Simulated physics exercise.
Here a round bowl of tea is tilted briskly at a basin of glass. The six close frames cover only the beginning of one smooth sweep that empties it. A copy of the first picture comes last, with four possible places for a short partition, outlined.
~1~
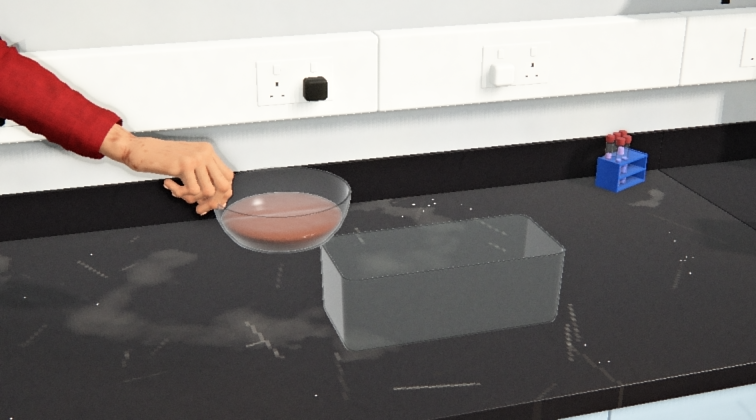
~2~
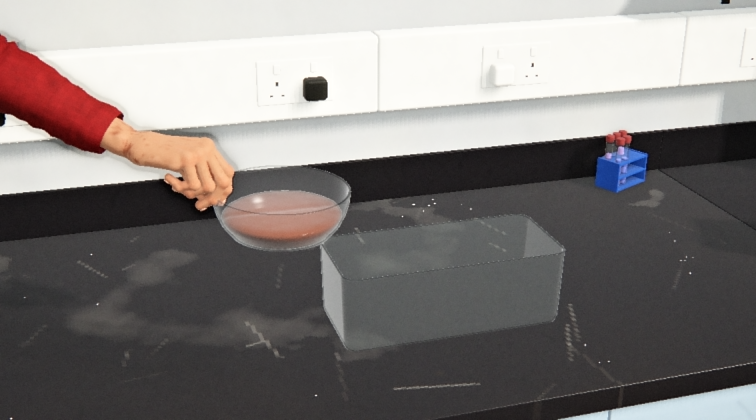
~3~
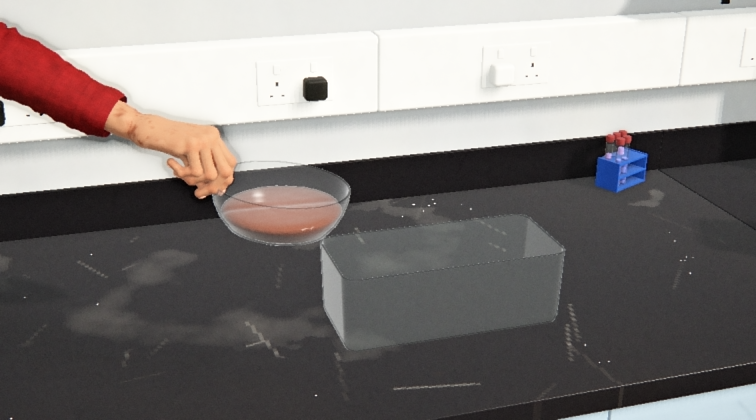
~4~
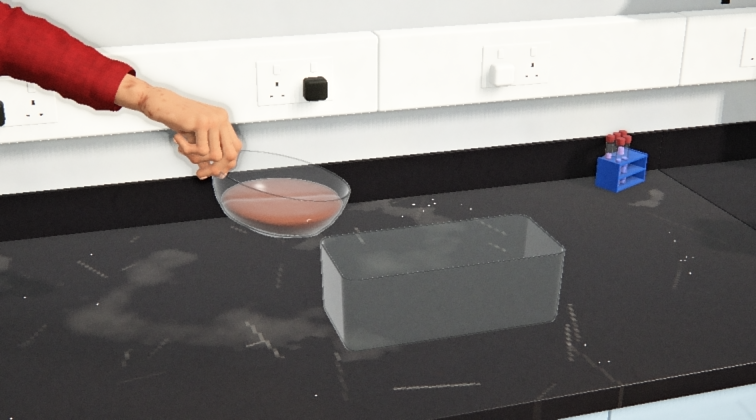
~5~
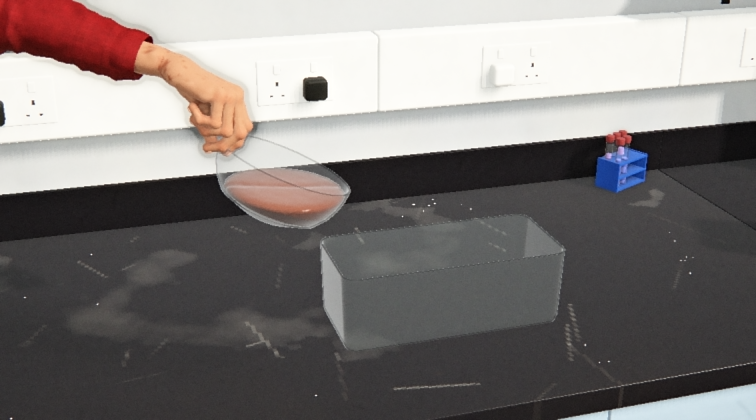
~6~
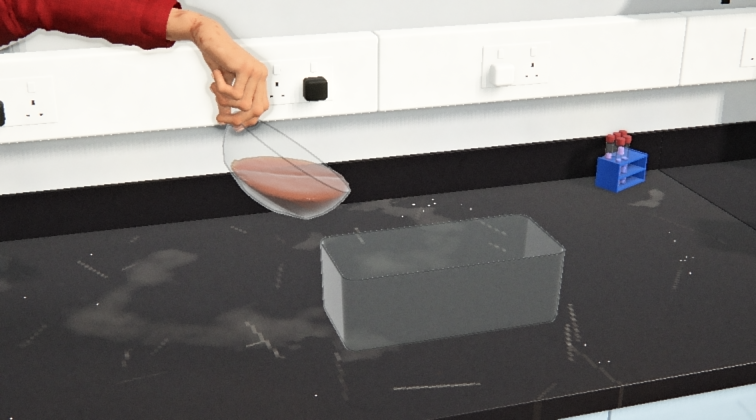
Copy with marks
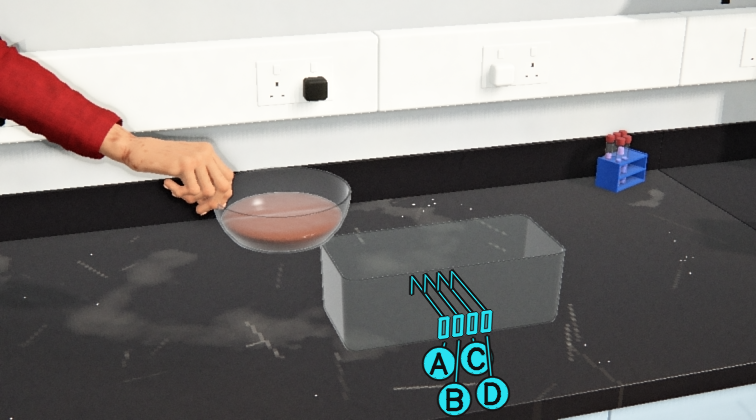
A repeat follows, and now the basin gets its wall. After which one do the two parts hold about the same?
I would pick position A.
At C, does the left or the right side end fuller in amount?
The left one.
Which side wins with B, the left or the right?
More ends on the left.
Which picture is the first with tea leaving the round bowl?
Picture 6.
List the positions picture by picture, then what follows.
Upright, lip at (346, 183); basin from (344, 350) to (555, 318); nothing has left yet, in the first frame.
Upright, lip at (346, 183); nothing has left yet, in the second frame.
Tipped about 7°, lip at (346, 183); nothing has left yet, in the third frame.
Tipped about 14°, lip at (346, 183); nothing has left yet, in the fourth frame.
Tipped about 25°, lip at (346, 183); nothing has left yet, in the fifth frame.
Tipped about 37°, lip at (346, 183); tea is over the lip, down to (346, 183), in the sixth frame.
On the marked copy, A at (444, 342); B at (458, 340); C at (473, 338); D at (487, 336).
With A, about 47 % ends left of the wall and 50 % right of it; 3 % is lost outside.
With B, about 71 % ends left of the wall and 25 % right of it; 4 % is lost outside.
With C, about 74 % ends left of the wall and 19 % right of it; 7 % is lost outside.
With D, about 67 % ends left of the wall and 23 % right of it; 10 % is lost outside.
